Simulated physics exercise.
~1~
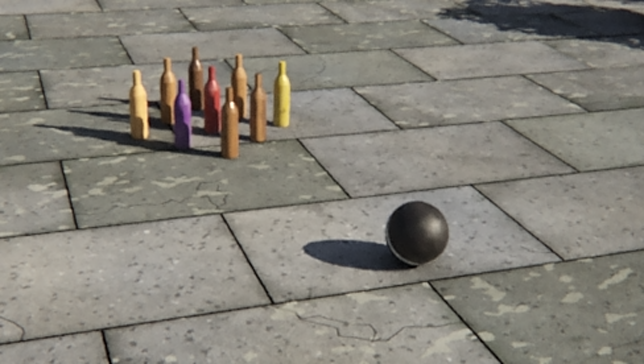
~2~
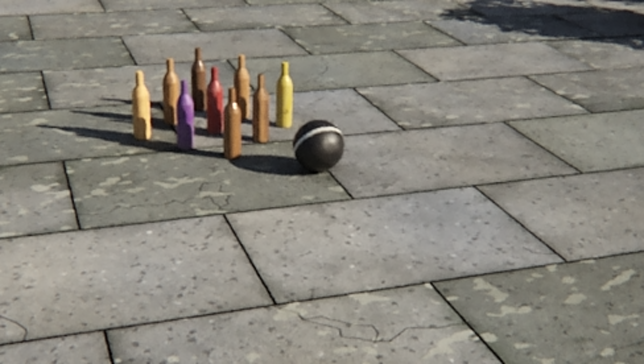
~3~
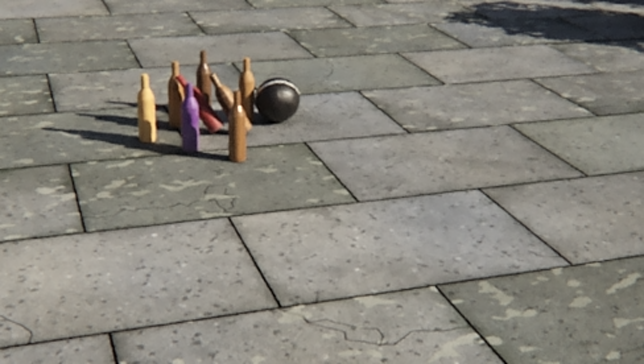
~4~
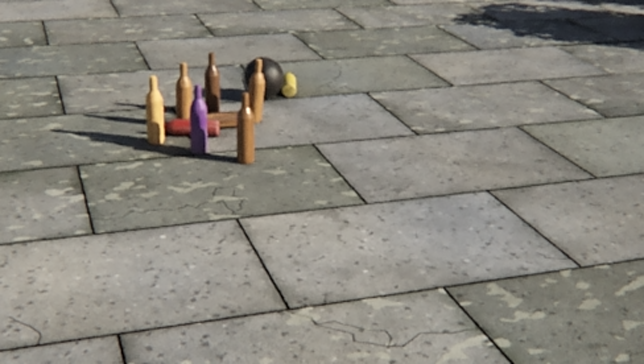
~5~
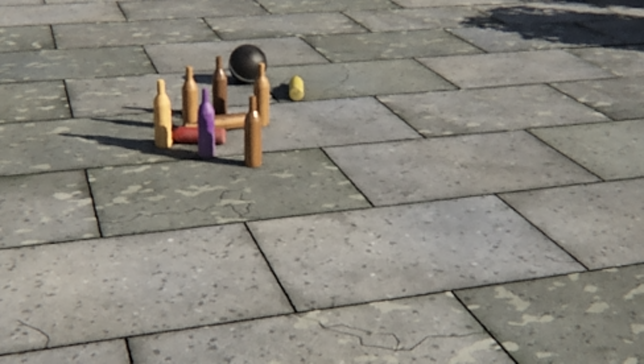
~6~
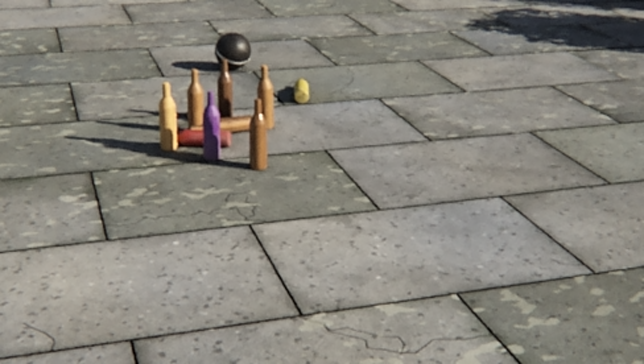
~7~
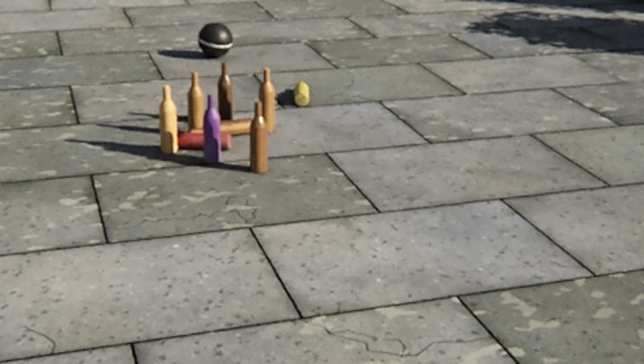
A dark ball with a pale stripe rolls across sunlit stone paving toward a cluster of nine bottle-shaped wooden skittles, among them a yellow, a red and a purple one. It travels left and away from the viewer, striking the right side of the group. The yellow and red skittles topple, and a plain wooden one goes down with them. The ball continues behind the group, rolling farther off to the left. At the end it is still moving away, with three skittles lying flat and the purple one upright among the others left standing.
